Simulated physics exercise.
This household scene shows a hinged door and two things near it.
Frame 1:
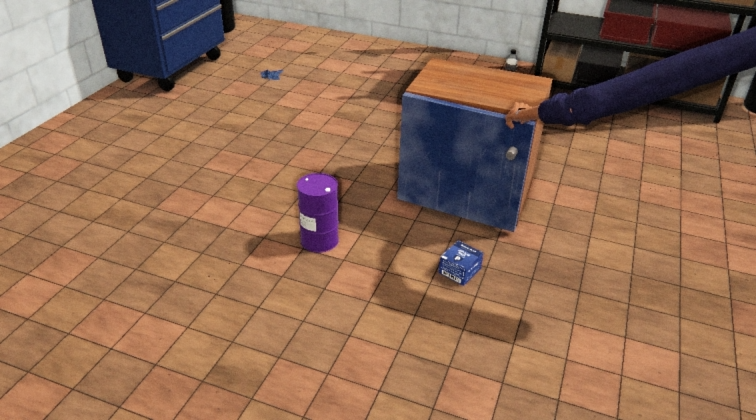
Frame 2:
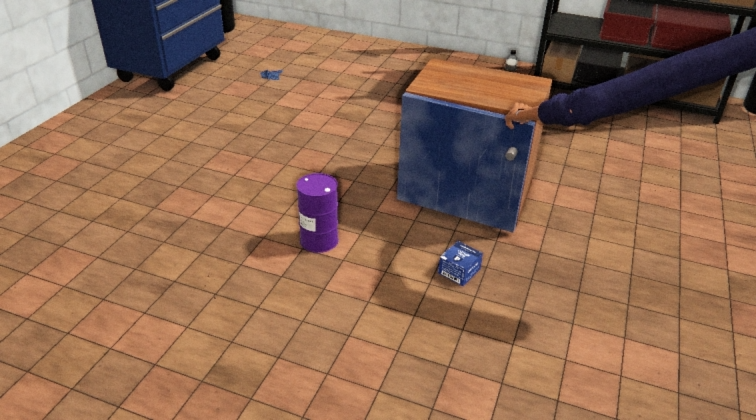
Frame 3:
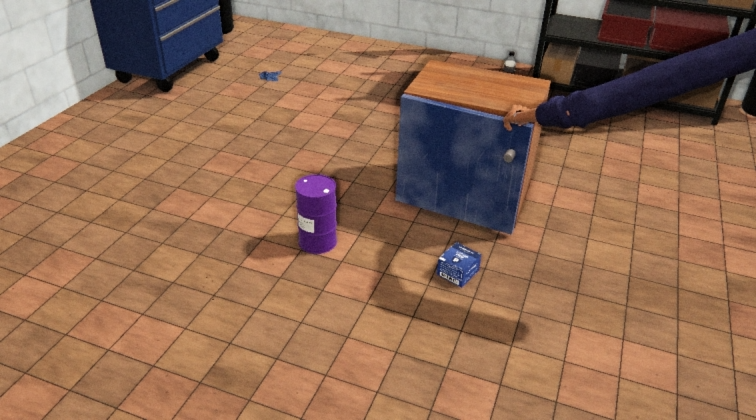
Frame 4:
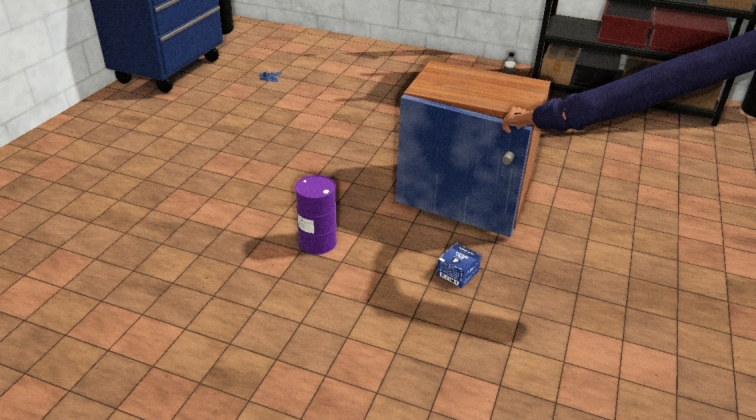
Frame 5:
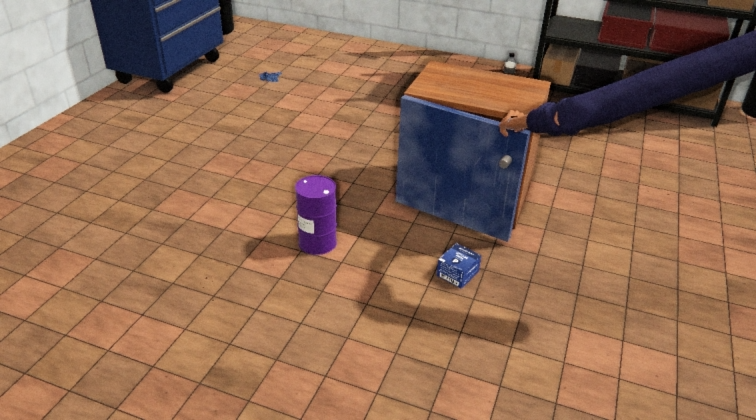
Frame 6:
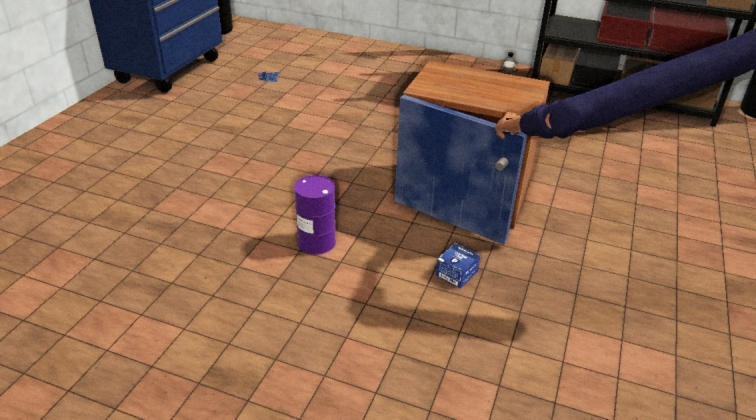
A hand in a dark sleeve slowly pulling a blue cabinet door slightly open, near a purple canister and blue box.
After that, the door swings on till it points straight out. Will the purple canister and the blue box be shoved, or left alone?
Outcome: Purple canister: Not hit; blue box: Hit and moved.
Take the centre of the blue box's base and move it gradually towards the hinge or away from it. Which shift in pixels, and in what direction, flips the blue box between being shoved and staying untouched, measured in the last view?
Roughly 24 pixels downward.
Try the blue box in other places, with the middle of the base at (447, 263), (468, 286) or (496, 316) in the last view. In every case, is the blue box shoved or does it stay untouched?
First it gets pushed, next it gets pushed, and last it stays clear.
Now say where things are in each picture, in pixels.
In the first frame, door 4° open; purple canister (319, 213); blue box (461, 263); door (459, 166).
In the second frame, door 4° open; blue box (460, 263); door (459, 167).
In the third frame, door 5° open; purple canister (317, 215); door (457, 168).
In the fourth frame, door 6° open; blue box (459, 265); door (456, 170).
In the fifth frame, door 10° open; purple canister (317, 215); door (455, 172).
In the sixth frame, door 13° open; purple canister (316, 215); blue box (458, 265); door (452, 173).
Then, 0.90 s after the last picture, door 44° open; purple canister at rest near (316, 215); blue box moved about its own width near (437, 272).
Then, 1.40 s after the last picture, door 62° open; purple canister at rest near (316, 215); blue box moved well along near (396, 277).
Then, 1.92 s after the last picture, door 81° open; purple canister at rest near (316, 215); blue box moved well along near (352, 275).
At rest, the purple canister escapes contact, near (316, 215); the blue box gets knocked, near (330, 273).
